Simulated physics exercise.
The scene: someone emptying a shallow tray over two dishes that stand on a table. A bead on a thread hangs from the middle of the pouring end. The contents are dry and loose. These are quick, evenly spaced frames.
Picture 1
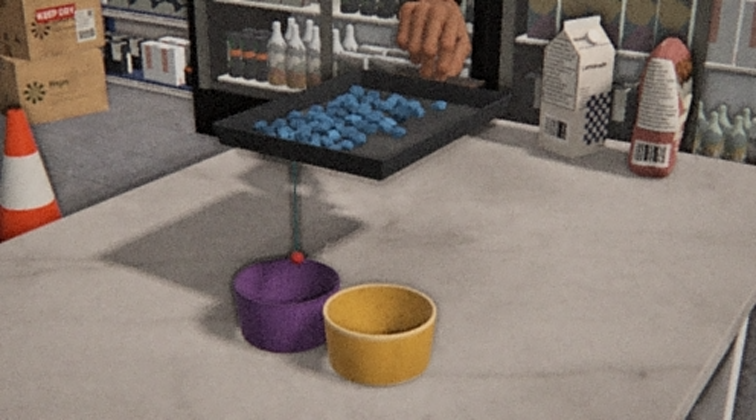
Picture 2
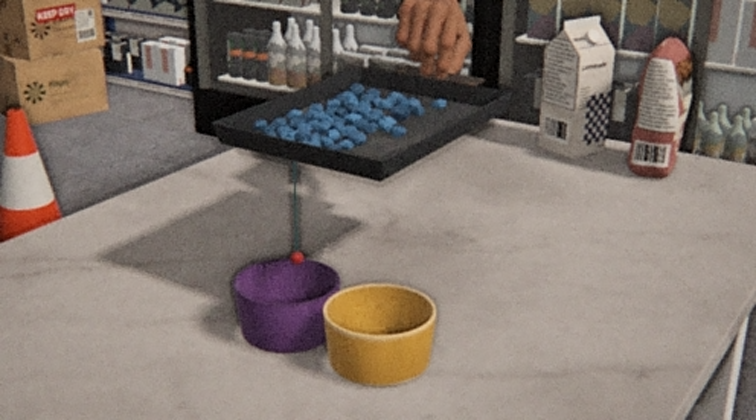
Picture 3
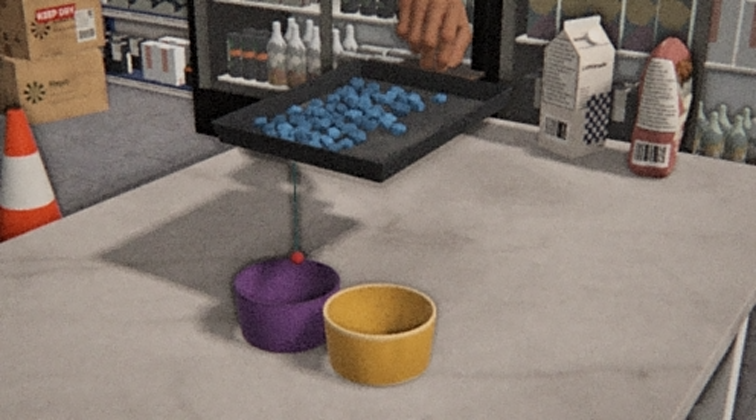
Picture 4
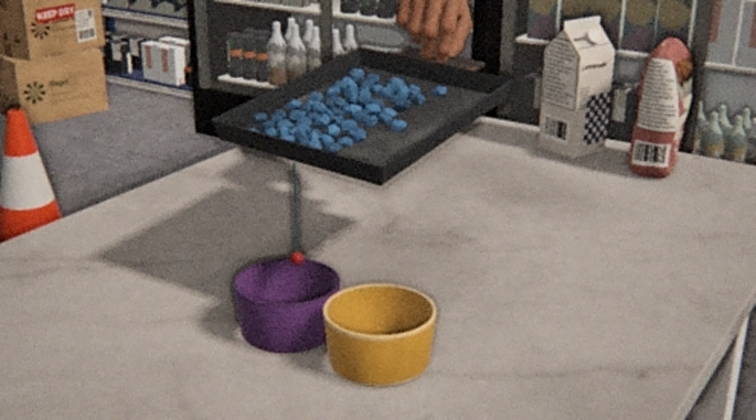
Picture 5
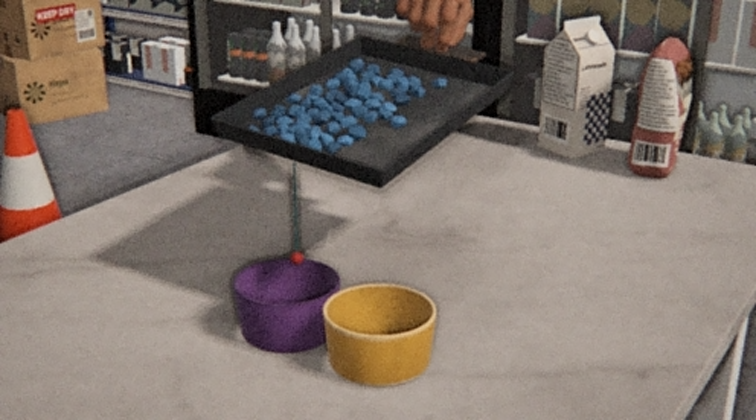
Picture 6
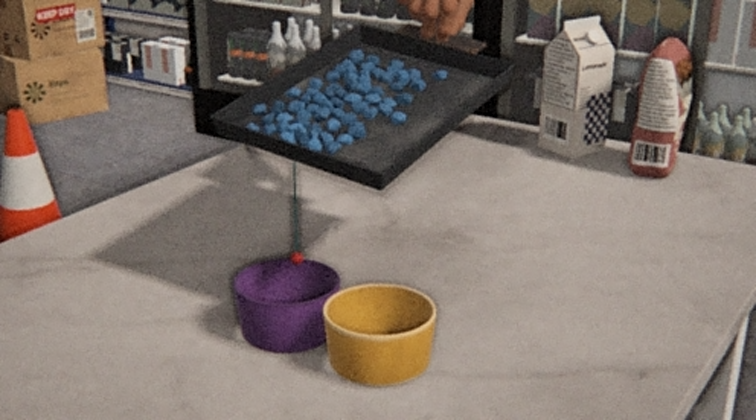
Shop table, a hand gradually tilting a black tray of blue stones above a purple dish and a yellow dish.
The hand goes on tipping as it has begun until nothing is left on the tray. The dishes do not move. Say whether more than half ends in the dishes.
Together they catch the larger part.
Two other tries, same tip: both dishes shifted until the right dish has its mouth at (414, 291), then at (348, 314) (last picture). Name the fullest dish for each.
The first try: The right dish. The second: The right-hand dish.
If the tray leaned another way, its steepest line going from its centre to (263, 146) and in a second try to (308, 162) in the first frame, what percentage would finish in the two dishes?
About 0 and 50 per cent.
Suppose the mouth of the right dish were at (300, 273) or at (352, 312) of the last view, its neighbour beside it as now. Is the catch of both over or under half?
First under half, then more than half.
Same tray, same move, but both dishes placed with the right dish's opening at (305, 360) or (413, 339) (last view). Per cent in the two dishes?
In turn 0 and 60 in a hundred.
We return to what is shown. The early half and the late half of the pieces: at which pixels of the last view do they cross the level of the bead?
Around (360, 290) and then (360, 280).
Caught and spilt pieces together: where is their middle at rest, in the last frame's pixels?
At about (369, 346).
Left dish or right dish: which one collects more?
Fuller: The right one.
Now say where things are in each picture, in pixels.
Corners of the pouring end near (220, 123) and (381, 158), level; middle of the load near (341, 116), aquarium stones; left dish near (255, 322); right dish near (349, 354); bead on its thread near (297, 258), in the first frame.
Corners of the pouring end near (220, 122) and (381, 159), level; middle of the load near (341, 115), in the second frame.
Corners of the pouring end near (219, 121) and (381, 161), tipped barely, lowest at the right corner; middle of the load near (341, 111), in the third frame.
Corners of the pouring end near (219, 119) and (381, 164), tipped a little, lowest at the right corner; middle of the load near (341, 106), in the fourth frame.
Corners of the pouring end near (219, 117) and (381, 167), tipped a little, lowest at the right corner; middle of the load near (341, 100), in the fifth frame.
Corners of the pouring end near (218, 115) and (381, 170), tipped a little, lowest at the right corner; middle of the load near (340, 95); left dish near (255, 322); right dish near (349, 354), in the sixth frame.
Shortly afterwards, tray tipped steeply; all but a few on the tray; only a few in the air.
Next, tray tipped right over; near half on the tray; near a quarter in the right dish; only a few outside both; near a quarter in the air.
Some moments later, tray tipped past a quarter turn; the bulk in the right dish; a little in the left dish; a little outside both.
In the end, tray tipped past a quarter turn; the bulk in the right dish; a little in the left dish; a little outside both.
